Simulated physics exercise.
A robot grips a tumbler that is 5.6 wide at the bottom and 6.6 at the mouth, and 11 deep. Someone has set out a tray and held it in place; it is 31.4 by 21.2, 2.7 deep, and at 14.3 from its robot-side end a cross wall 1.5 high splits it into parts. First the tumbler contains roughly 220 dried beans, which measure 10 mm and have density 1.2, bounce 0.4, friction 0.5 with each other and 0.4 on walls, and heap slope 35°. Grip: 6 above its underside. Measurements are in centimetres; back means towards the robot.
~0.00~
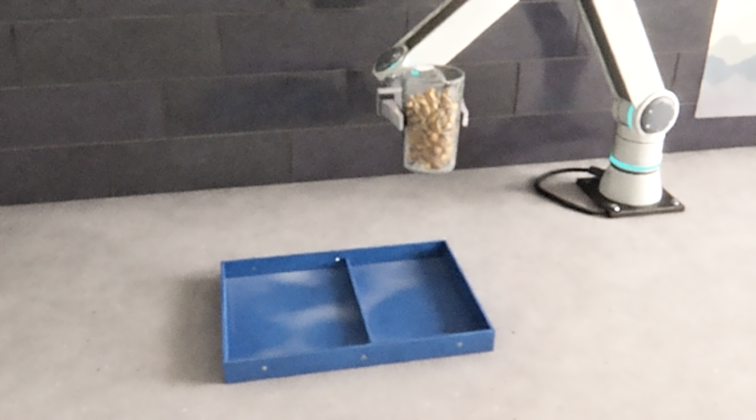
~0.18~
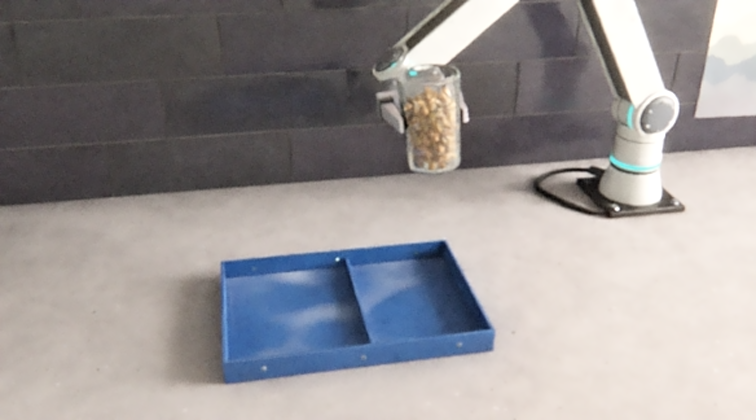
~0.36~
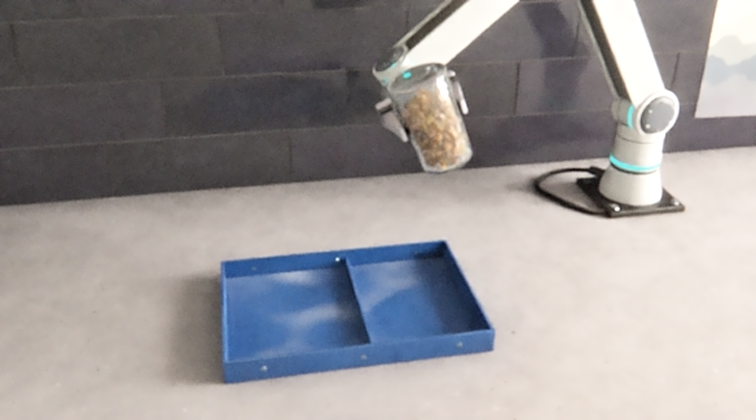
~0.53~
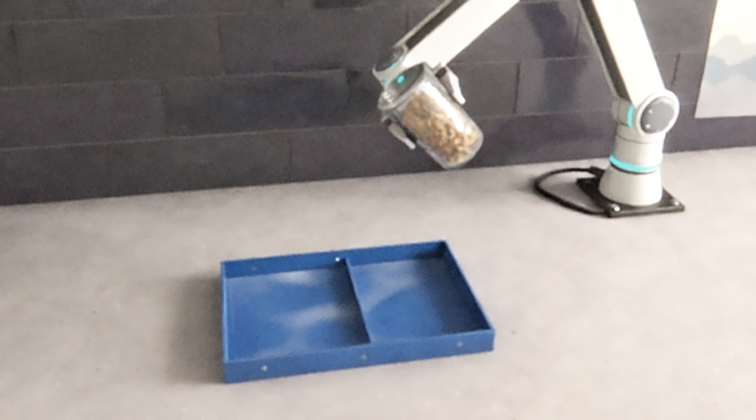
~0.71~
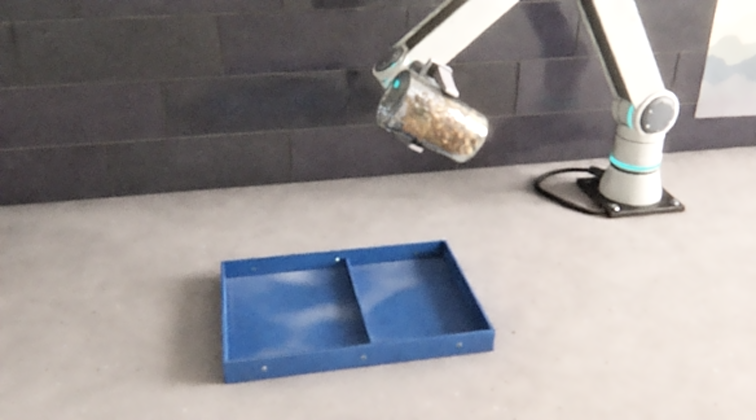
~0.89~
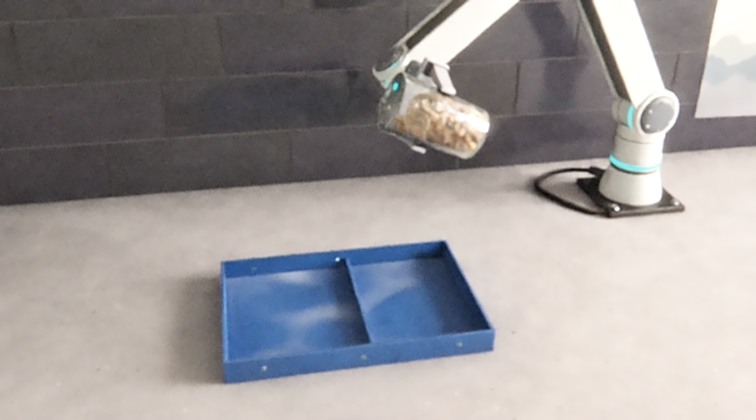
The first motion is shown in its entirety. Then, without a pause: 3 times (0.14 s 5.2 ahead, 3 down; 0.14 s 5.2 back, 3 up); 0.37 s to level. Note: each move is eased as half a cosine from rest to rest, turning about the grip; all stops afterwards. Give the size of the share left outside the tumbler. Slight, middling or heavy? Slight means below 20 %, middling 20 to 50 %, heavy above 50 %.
Slight.
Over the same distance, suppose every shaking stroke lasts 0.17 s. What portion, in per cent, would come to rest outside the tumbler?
I'd expect some 0 per cent.
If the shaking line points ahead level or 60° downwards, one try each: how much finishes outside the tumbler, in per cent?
It comes to around 35 per cent on the first try and around 0 per cent on the second.
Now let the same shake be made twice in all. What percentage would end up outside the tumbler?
Roughly 5 percent.
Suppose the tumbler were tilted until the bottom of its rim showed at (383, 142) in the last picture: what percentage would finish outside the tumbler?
Roughly 45 per cent.
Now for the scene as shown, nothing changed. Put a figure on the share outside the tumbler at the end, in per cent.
I'd say some 10 per cent of it.
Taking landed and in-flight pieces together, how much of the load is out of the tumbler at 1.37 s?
Near 5 in a hundred parts have gone so far.
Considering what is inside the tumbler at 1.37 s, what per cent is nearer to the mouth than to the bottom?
Some 45 percent is in that half.
After 1.37 s, tilted 65° forward, highest piece 27 above the table; 208 in the tumbler, 6 in the far-side part, 1 in the robot-side part, 1 in flight or on a rim.
After 1.86 s, tilted 48° forward, highest piece 28 above the table; 198 in the tumbler, 10 in the far-side part, 4 in the robot-side part, 4 in flight or on a rim.
After 2.30 s, level, highest piece 31 above the table; 198 in the tumbler, 12 in the far-side part, 6 in the robot-side part.
After 3.35 s, level, highest piece 31 above the table; 198 in the tumbler, 12 in the far-side part, 6 in the robot-side part.
In the end, 198 in the tumbler, 12 in the far-side part, 6 in the robot-side part. That is 8 % outside the tumbler.
